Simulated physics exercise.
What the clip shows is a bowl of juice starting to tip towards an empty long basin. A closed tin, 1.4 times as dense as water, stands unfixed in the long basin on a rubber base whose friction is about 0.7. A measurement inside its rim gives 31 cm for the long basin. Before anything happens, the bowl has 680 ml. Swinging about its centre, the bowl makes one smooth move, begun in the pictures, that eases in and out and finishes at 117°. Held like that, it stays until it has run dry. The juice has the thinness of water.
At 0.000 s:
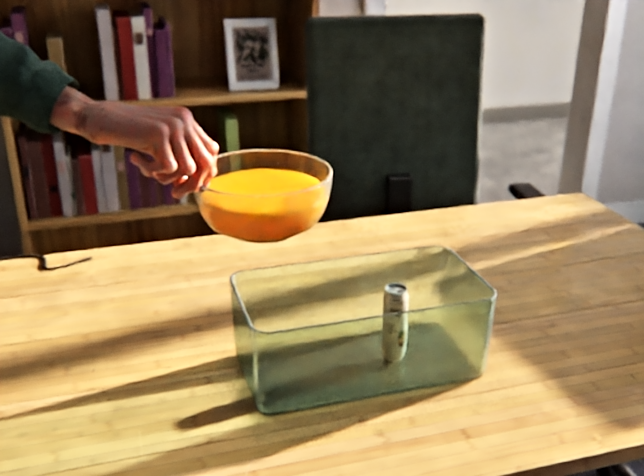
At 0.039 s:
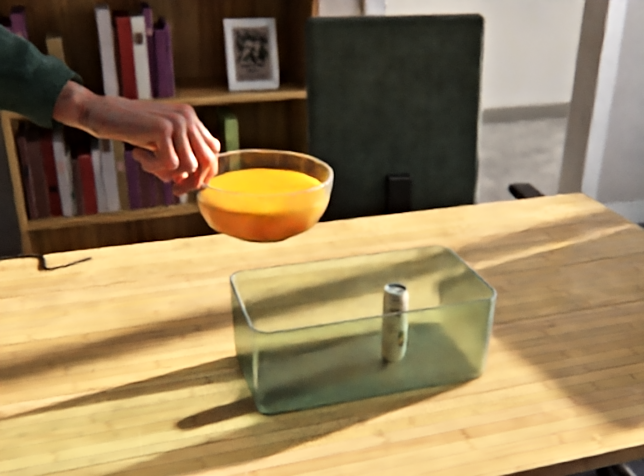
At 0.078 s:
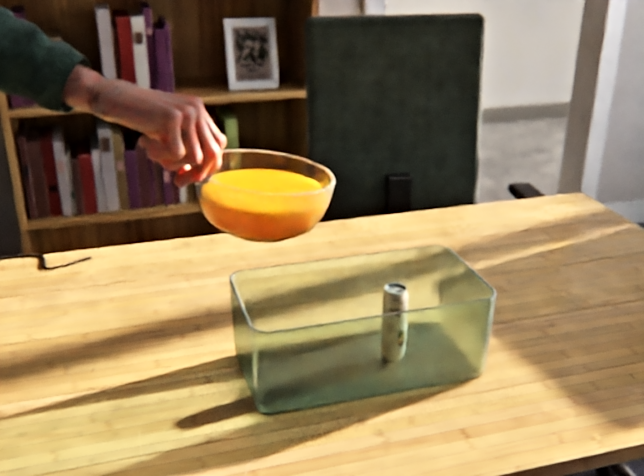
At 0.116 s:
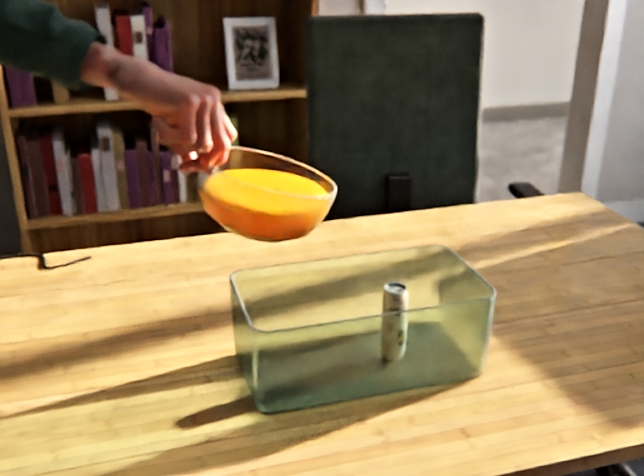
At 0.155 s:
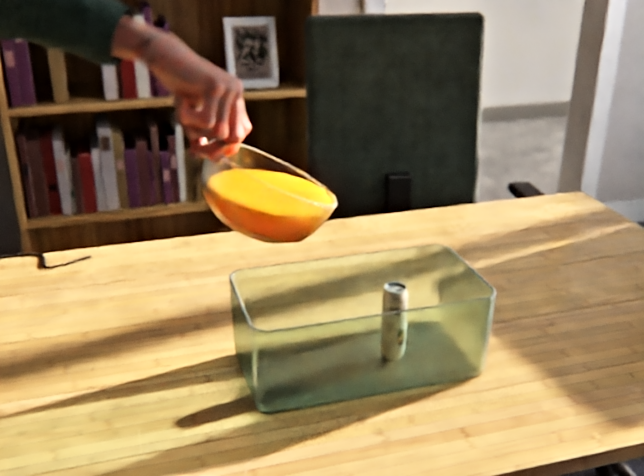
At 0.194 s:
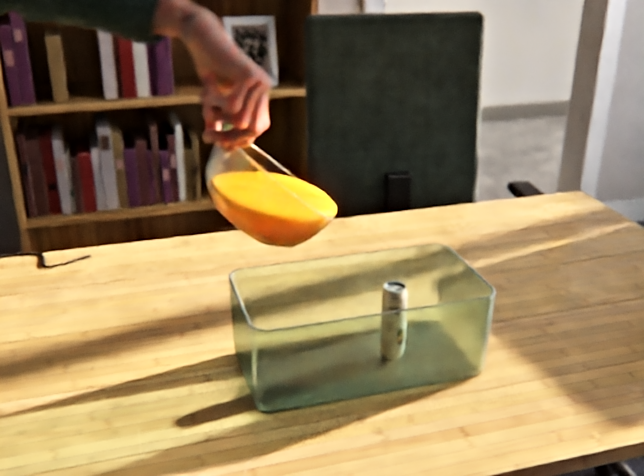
A hand held a glass bowl of orange juice above a clear, long basin with a small tin standing inside, then rose and turned, tilting the bowl steadily further to the right.
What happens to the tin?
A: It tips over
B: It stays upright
Option B: It stays upright.
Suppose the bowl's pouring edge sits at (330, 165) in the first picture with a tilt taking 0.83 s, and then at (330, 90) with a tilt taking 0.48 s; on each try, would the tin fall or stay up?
First it stays on its base; then it tips over.
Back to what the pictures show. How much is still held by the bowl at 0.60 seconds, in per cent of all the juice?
Roughly 0 percent remains.
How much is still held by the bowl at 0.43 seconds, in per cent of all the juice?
Still held: Roughly 3 % of the total.
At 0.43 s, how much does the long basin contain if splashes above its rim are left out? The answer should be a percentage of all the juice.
I reckon close to 70 percent of it.
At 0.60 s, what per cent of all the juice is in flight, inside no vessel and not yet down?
About 6 per cent.
After 0.43 s the tilt is 114° and 3 per cent is still to pour; the tin stands where it began.
After 0.60 s the tilt is 117° and 0 per cent is still to pour; the tin stands where it began.
After 0.78 s the tilt is 117° and 0 per cent is still to pour; the tin stands where it began.
After 0.98 s the tilt is 117° and 0 per cent is still to pour; the tin stands where it began.
In the end the tin stands where it began.
